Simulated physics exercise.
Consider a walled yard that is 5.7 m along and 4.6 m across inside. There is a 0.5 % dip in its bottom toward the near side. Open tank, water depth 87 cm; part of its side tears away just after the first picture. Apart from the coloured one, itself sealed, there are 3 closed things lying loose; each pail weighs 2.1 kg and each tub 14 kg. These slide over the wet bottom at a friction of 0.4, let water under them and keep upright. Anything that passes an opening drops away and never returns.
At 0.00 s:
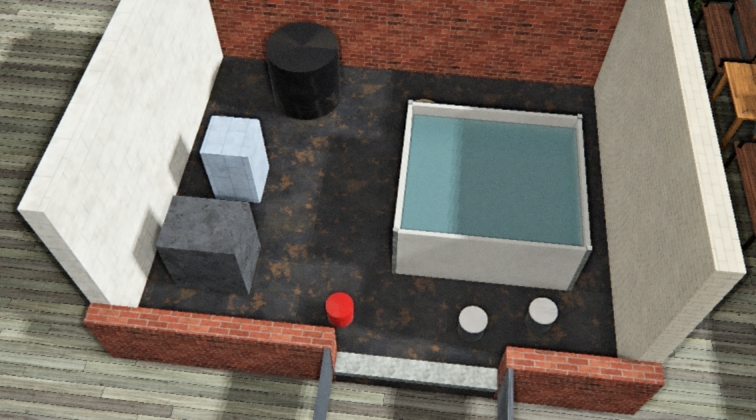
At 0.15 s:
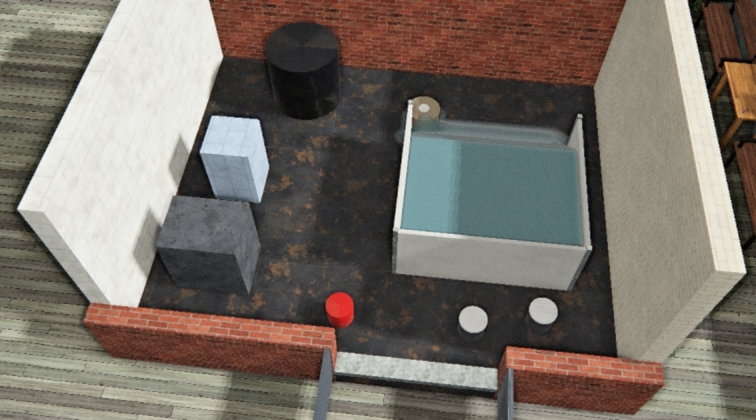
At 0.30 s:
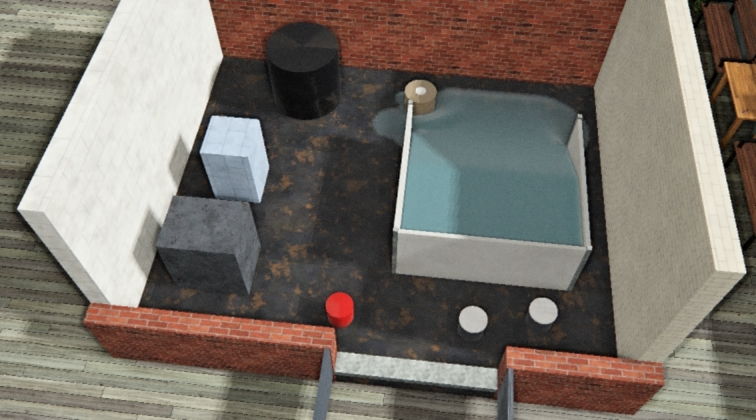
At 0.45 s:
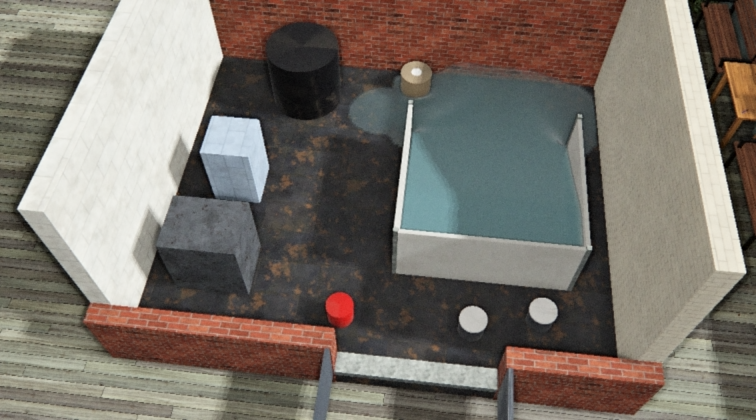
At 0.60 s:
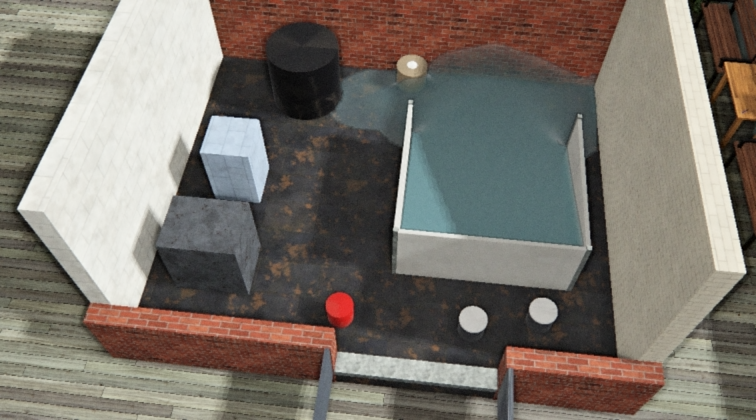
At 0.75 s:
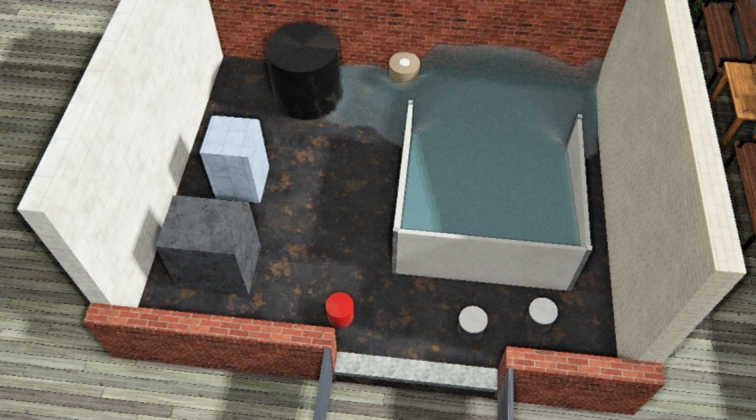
Water pours from the rectangular white tank at the right as its back side opens, spreading over the dark floor to the brick wall and leftward towards the black cylinder. A small tan cylinder beside the tank's back left corner shifts slightly back and left. Seen from a fixed high view, the walled yard also holds unmoving grey and pale blue blocks, a red pail and two whitish discs in front.
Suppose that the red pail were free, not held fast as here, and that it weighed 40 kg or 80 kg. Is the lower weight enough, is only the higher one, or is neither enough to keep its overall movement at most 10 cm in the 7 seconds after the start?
The lower is enough.
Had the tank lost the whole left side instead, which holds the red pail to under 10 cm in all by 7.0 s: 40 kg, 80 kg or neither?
Under that change, only the heavier pick does it.
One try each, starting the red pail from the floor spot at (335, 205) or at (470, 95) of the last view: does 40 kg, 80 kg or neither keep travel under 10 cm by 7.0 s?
In turn: The smaller is enough; only the larger holds.
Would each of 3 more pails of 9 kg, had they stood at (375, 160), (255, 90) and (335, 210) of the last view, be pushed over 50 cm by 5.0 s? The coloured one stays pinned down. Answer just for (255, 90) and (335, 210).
Result, in order - below threshold; above threshold.
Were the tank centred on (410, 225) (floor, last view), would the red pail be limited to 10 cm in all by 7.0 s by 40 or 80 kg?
In that case the lower weight is enough.
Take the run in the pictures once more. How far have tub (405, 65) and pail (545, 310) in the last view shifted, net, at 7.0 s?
150 cm, 30 cm.
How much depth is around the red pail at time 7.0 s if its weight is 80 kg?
17 cm, roughly.
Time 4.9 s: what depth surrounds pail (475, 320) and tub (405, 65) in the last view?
First about 21 cm, second about 15 cm.
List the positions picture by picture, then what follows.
In the first frame, the red pail at (339, 305), on the bottom; water covers 4.1 m2; 0 of 4 have shifted.
In the second frame, the red pail at (339, 305), on the bottom; 5.3 m2 under water; 1 of 4 have shifted.
In the third frame, the red pail at (339, 305) rests on the ground; 7.1 m2 under water; 1 of 4 have shifted.
In the fourth frame, the red pail at (339, 305) rests on the ground; 8.5 m2 under water; 1 of 4 have shifted.
In the fifth frame, the red pail at (339, 305) rests on the ground; water covers 9.2 m2; 1 of 4 have shifted.
In the sixth frame, the red pail at (339, 305), on the bottom; 9.5 m2 under water; 1 of 4 have shifted.
After 1.4 s the red pail would be 0 cm from its start with 40 kg and 0 cm from its start with 80 kg; 0 cm of water round it then.
After 3.1 s the red pail would be 0 cm from its start with 40 kg and 0 cm from its start with 80 kg; 4 cm of water round it then.
After 4.9 s the red pail would be 0 cm from its start with 40 kg and 0 cm from its start with 80 kg; 17 cm of water round it then.
After 7.0 s the red pail would be 0 cm from its start with 40 kg and 0 cm from its start with 80 kg; 17 cm of water round it then.
